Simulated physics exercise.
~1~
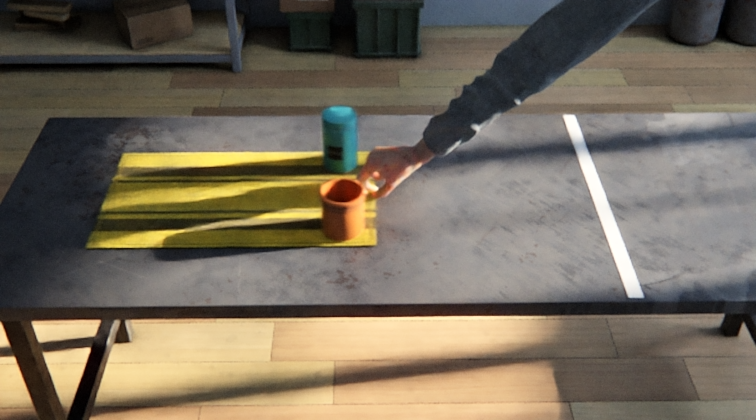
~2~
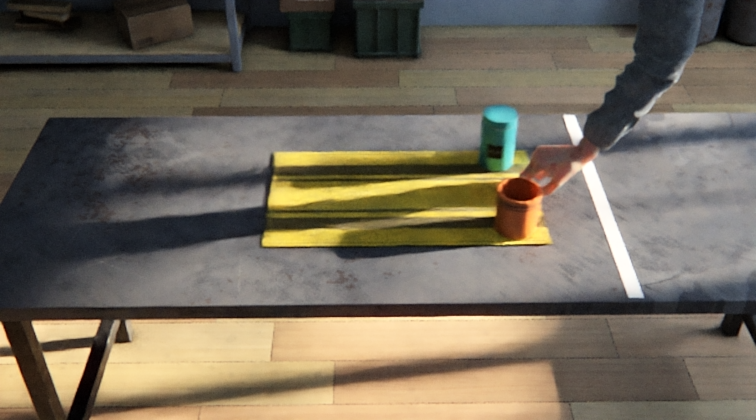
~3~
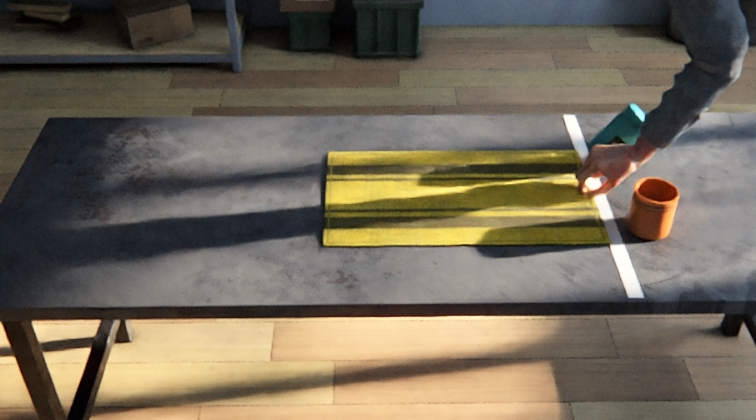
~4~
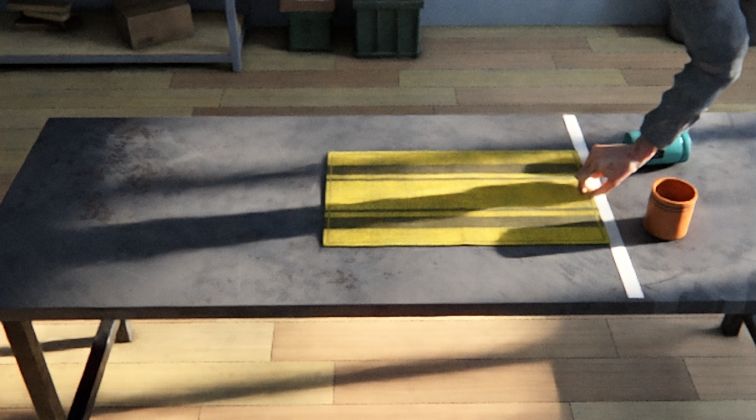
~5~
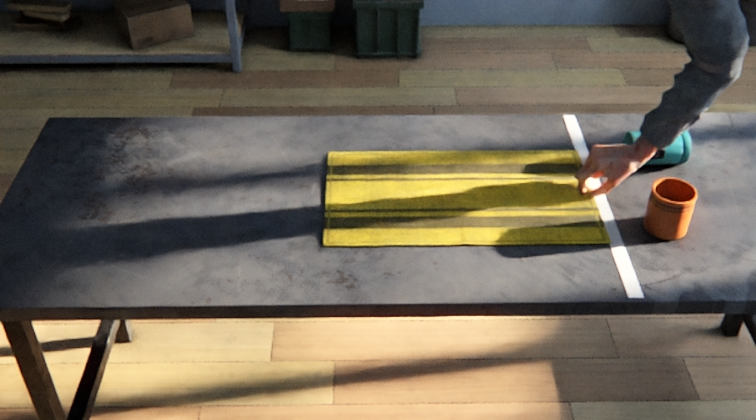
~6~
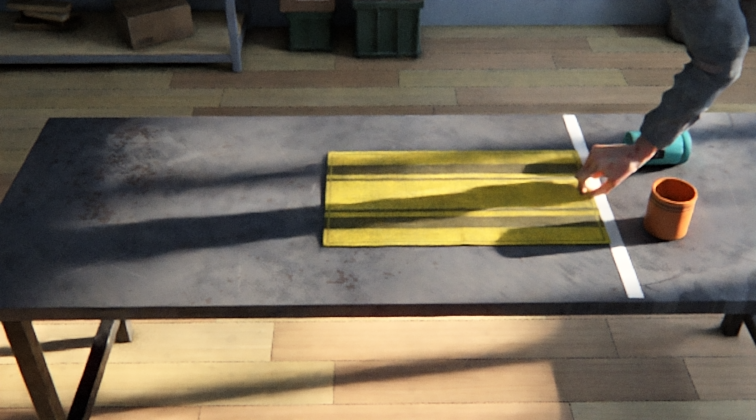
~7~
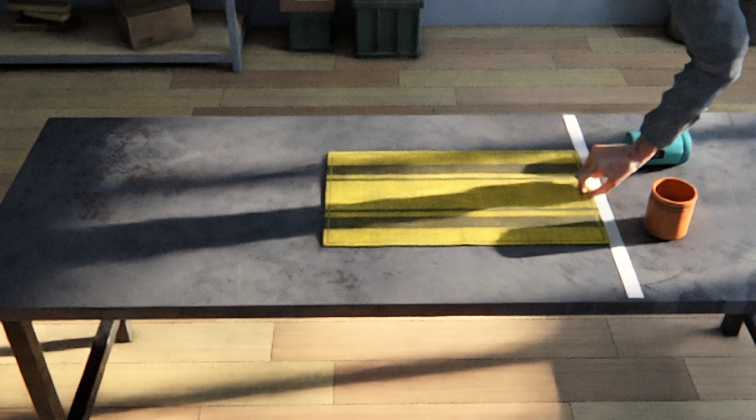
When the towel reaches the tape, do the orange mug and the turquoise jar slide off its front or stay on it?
Both leave the front of the towel. The orange mug ends up standing on the table beyond the tape, while the turquoise jar ends up lying on its side.
Hand pulling a yellow tea towel right to a tape strip, orange mug sliding off upright and turquoise jar toppling beyond it.
